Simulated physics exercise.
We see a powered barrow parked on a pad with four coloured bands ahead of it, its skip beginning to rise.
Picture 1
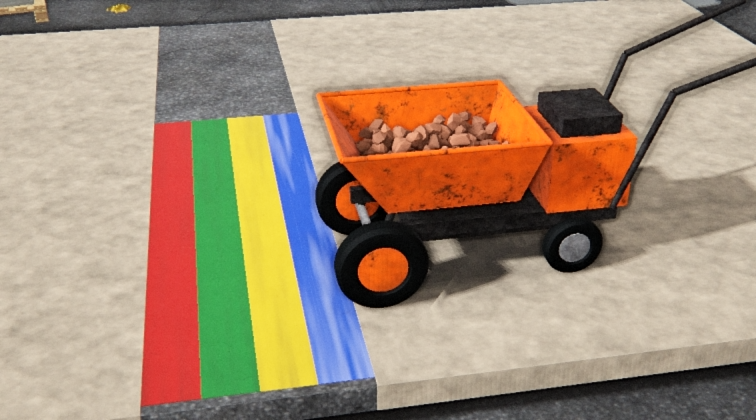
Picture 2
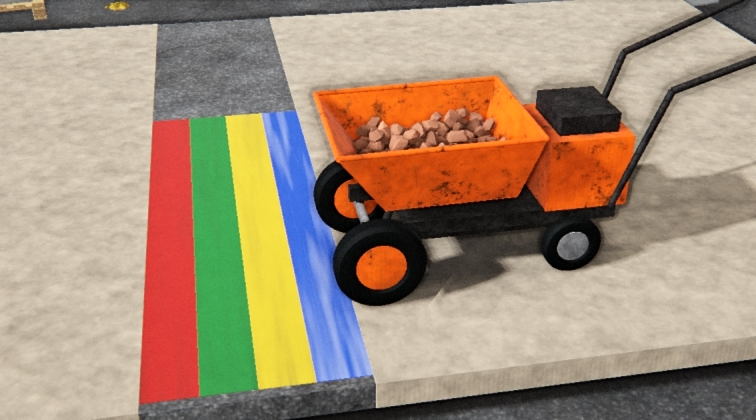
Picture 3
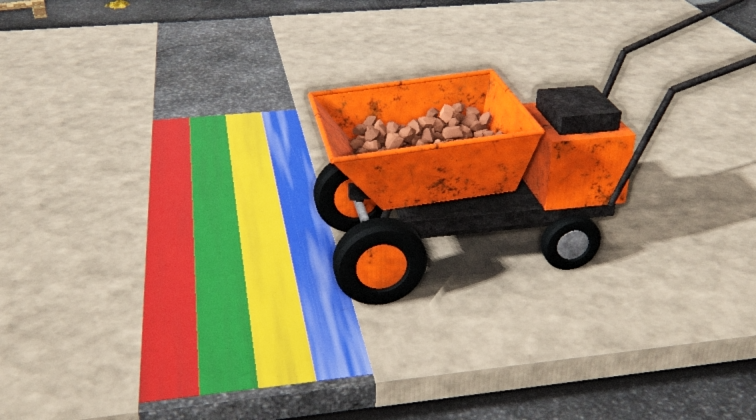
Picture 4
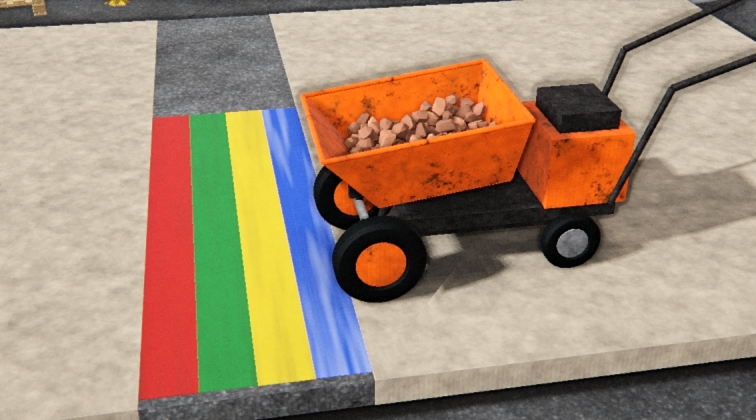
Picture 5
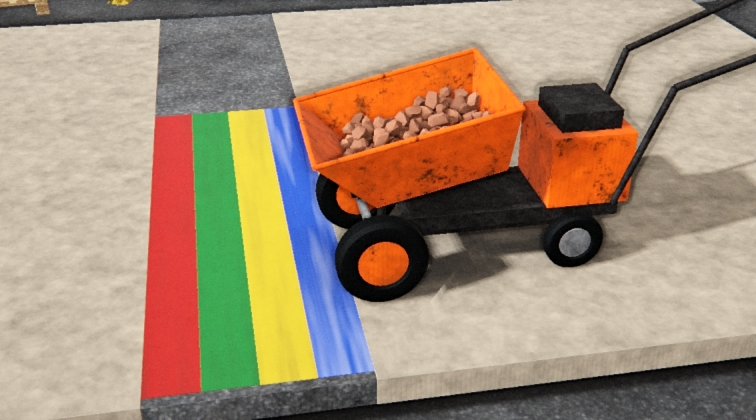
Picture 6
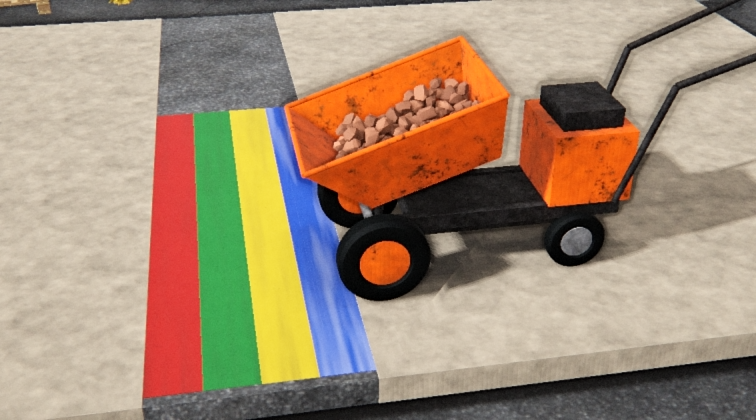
The orange skip of a powered barrow, loaded with reddish-brown lumps of rubble, starts out level and tilts gradually toward the left, its rear end lifting away from the orange housing behind. Seen from above and to one side, the barrow stands on a pale slab, black handles at right, beside red, green, yellow and blue bands at left. The wheels stay put, the rubble rides with the skip, and the view barely shifts.
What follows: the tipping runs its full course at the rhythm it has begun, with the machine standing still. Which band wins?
The green strip carries the most.
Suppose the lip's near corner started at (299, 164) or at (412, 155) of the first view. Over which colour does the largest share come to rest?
In turn: Red; that yellow strip.
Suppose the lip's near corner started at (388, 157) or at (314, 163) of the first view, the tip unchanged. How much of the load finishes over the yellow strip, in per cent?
About 40 and 0 per cent.
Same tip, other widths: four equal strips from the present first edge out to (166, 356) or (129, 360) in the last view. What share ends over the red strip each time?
First some 30, then 20 per cent.
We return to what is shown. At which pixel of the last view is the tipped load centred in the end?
Near (211, 268).
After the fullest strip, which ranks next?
Second comes that red strip.
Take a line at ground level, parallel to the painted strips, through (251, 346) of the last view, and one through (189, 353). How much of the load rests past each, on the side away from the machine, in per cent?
Roughly 80 per cent, and 30 per cent.
Soon after the last picture, skip tipped steeply; all in the skip.
A little later, skip tipped right over; nearly all in the skip; a small part over the green strip; a stray few over the red strip.
Later still, skip tipped right over; about a quarter in the skip; a stray few over the yellow strip; about half over the green strip; about a quarter over the red strip; a small part off the paint.
At rest, skip tipped right over; a small part in the skip; none over the blue strip; a small part over the yellow strip; about half over the green strip; about a quarter over the red strip; a small part off the paint.
